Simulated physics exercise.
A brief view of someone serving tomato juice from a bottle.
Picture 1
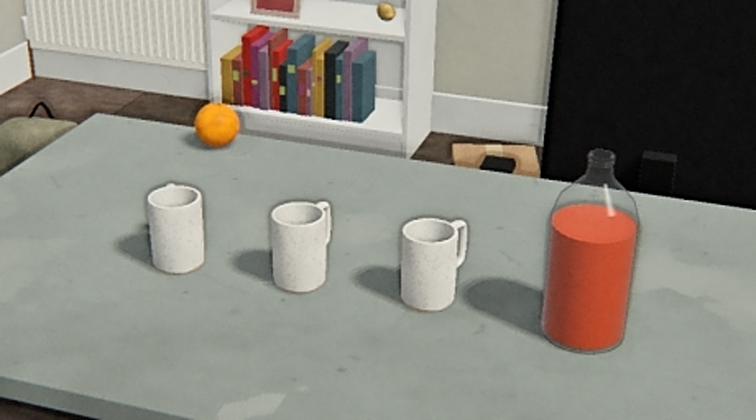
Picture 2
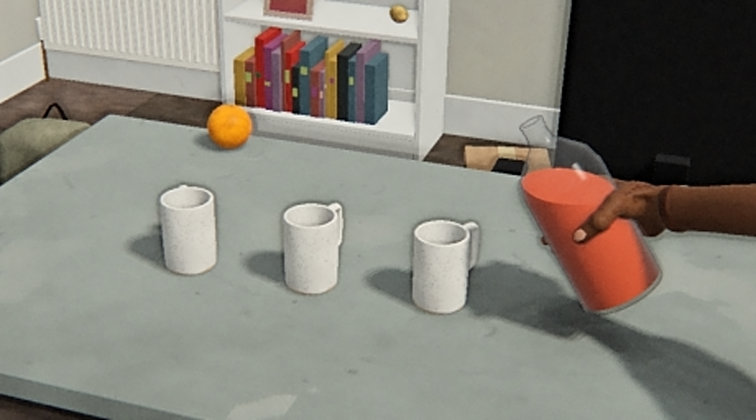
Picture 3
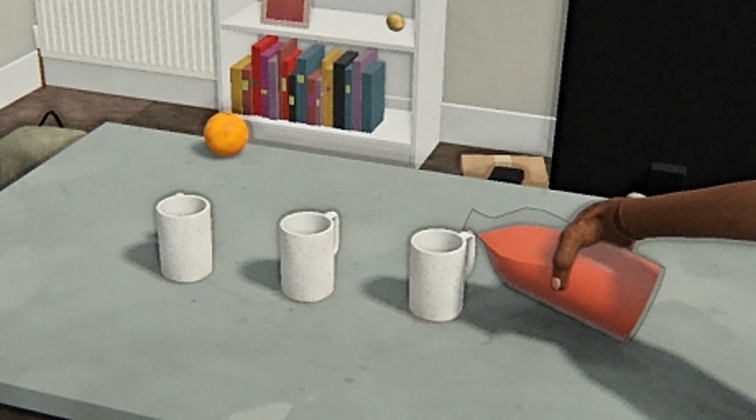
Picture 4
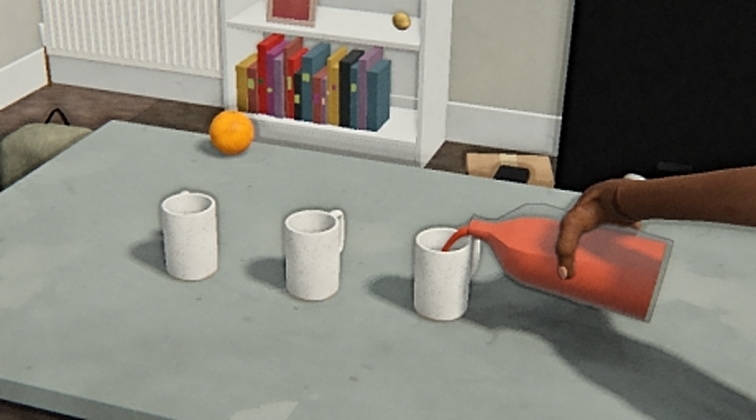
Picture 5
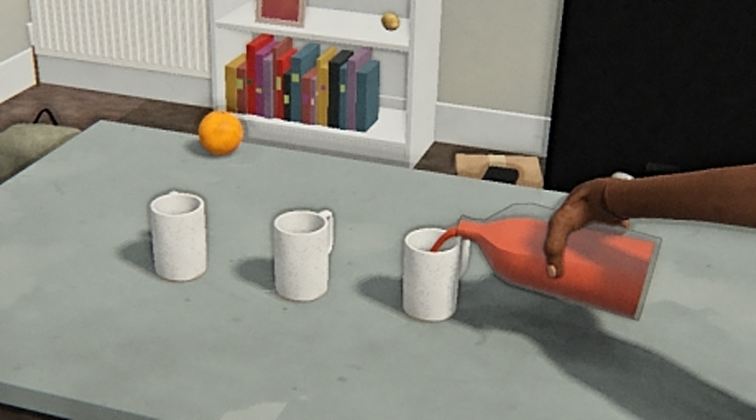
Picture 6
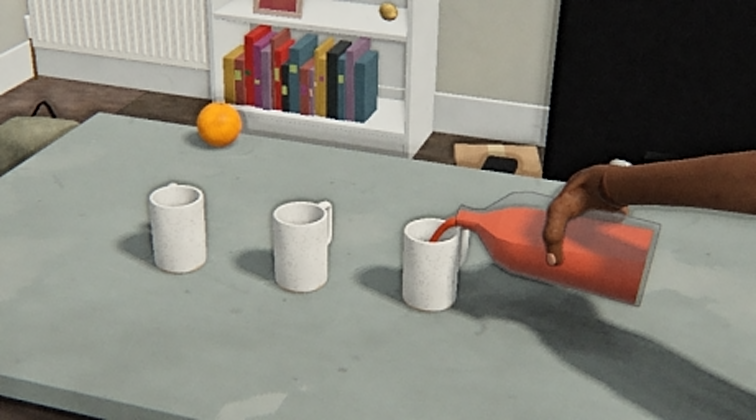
A hand reaches in from the right, lifts a clear bottle of red juice off a grey table and tilts it leftward until a red stream runs into the nearest mug. Three white mugs stand in a row, with an orange behind them and a white bookshelf of colourful books beyond. The view, looking down from above, shifts slightly while the mugs stay put and the pouring continues.
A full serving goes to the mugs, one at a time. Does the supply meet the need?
Yes - I reckon it manages all of them, to be honest.
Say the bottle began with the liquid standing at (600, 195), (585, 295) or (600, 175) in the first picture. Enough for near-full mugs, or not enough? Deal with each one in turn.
Try by try: Does the job; comes up shy; does the job.
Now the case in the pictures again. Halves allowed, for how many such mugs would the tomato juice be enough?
Estimate: Near 4.5 servings.
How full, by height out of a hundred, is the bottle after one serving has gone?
Close to 45 %.
Shortly, the first is about two thirds full.
Then, the first is done and the bottle has about three quarters of its load.
At the finish, all three are full and about a third of the tomato juice is over.
